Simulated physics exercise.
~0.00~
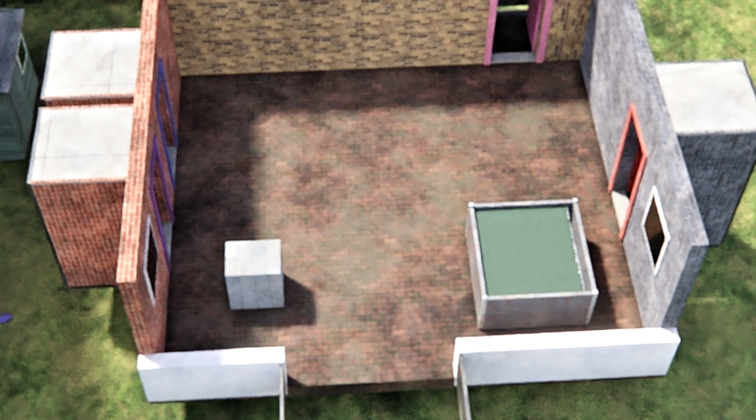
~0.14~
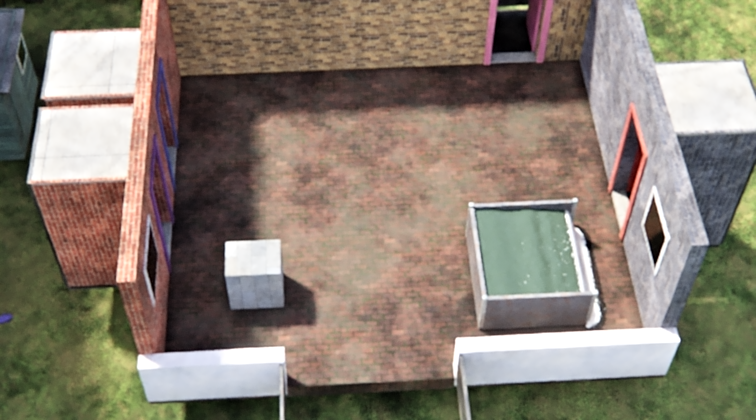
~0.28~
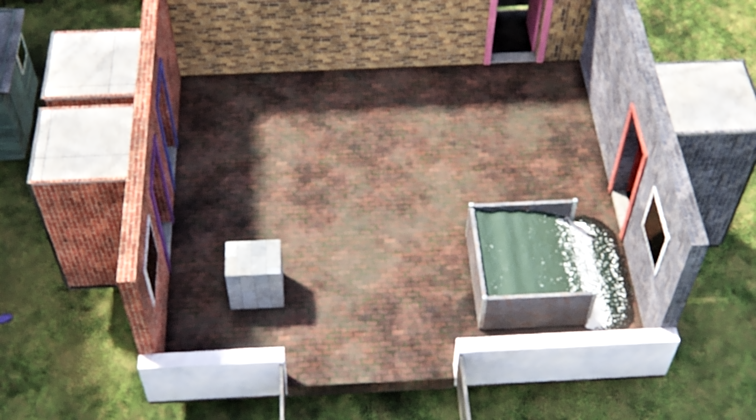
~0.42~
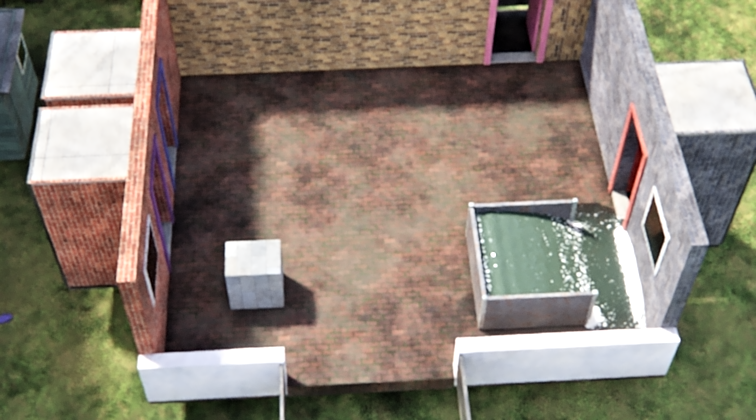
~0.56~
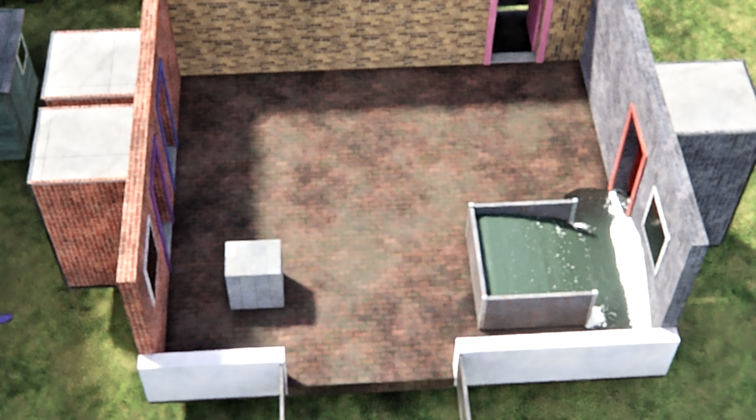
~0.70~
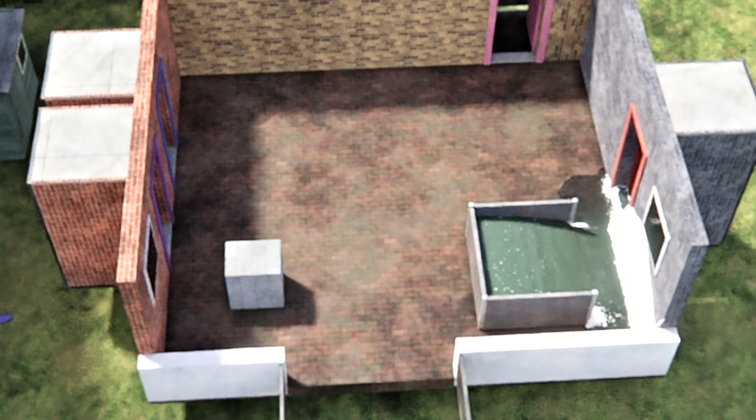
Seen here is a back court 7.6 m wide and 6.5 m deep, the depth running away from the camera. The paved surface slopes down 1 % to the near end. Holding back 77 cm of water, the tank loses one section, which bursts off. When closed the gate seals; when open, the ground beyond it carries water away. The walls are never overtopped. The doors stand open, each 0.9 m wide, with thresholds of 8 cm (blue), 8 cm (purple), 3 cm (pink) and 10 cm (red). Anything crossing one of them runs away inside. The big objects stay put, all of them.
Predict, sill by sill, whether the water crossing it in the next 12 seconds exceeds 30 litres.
As I see it, at the blue door the amount will not overshoot the limit; at the purple door the amount will not overshoot the limit; at the pink door the amount will overshoot the limit; at the red door the amount will overshoot the limit.
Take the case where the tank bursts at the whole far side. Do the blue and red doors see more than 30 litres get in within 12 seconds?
Well, against that limit, at blue it's within bounds, and at red it's within bounds.
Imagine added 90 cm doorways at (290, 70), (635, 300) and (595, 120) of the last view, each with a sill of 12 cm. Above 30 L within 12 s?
Door 1: Lower; door 2: Higher; door 3: Lower.
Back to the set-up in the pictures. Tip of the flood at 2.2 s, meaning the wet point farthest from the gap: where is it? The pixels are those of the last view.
I'd put it close to (578, 60).
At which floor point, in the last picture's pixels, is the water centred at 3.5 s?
At roughly (518, 248).
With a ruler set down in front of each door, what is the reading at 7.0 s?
Door by door, in cm: Blue reads 1, purple reads 2, pink reads 6, red reads 9.
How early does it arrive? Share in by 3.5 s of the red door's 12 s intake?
About 95%.
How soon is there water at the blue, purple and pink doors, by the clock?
Door times: Blue 6.0 s / purple 4.5 s / pink 2.2 s.
After 1.4 s water covers 10 % of the floor and is deepest (64 cm) near (646, 344); blue door not reached, purple door not reached, pink door not reached, red door 28 cm at the sill, 79 L in.
After 2.2 s water covers 25 % of the floor and is deepest (38 cm) near (648, 354); blue door not reached, purple door not reached, pink door 2 cm at the sill, 0 L in, red door 20 cm at the sill, 142 L in.
After 3.5 s water covers 40 % of the floor and is deepest (20 cm) near (165, 369); blue door not reached, purple door not reached, pink door 12 cm at the sill, 69 L in, red door 14 cm at the sill, 174 L in.
After 7.0 s water covers 75 % of the floor and is deepest (14 cm) near (626, 355); blue door 1 cm at the sill, 0 L in, purple door 2 cm at the sill, 0 L in, pink door 6 cm at the sill, 138 L in, red door 9 cm at the sill, 186 L in.
After 12.0 s water covers 95 % of the floor and is deepest (9 cm) near (637, 355); blue door 4 cm at the sill, 0 L in, purple door 6 cm at the sill, 0 L in, pink door 3 cm at the sill, 156 L in, red door 5 cm at the sill, 187 L in.
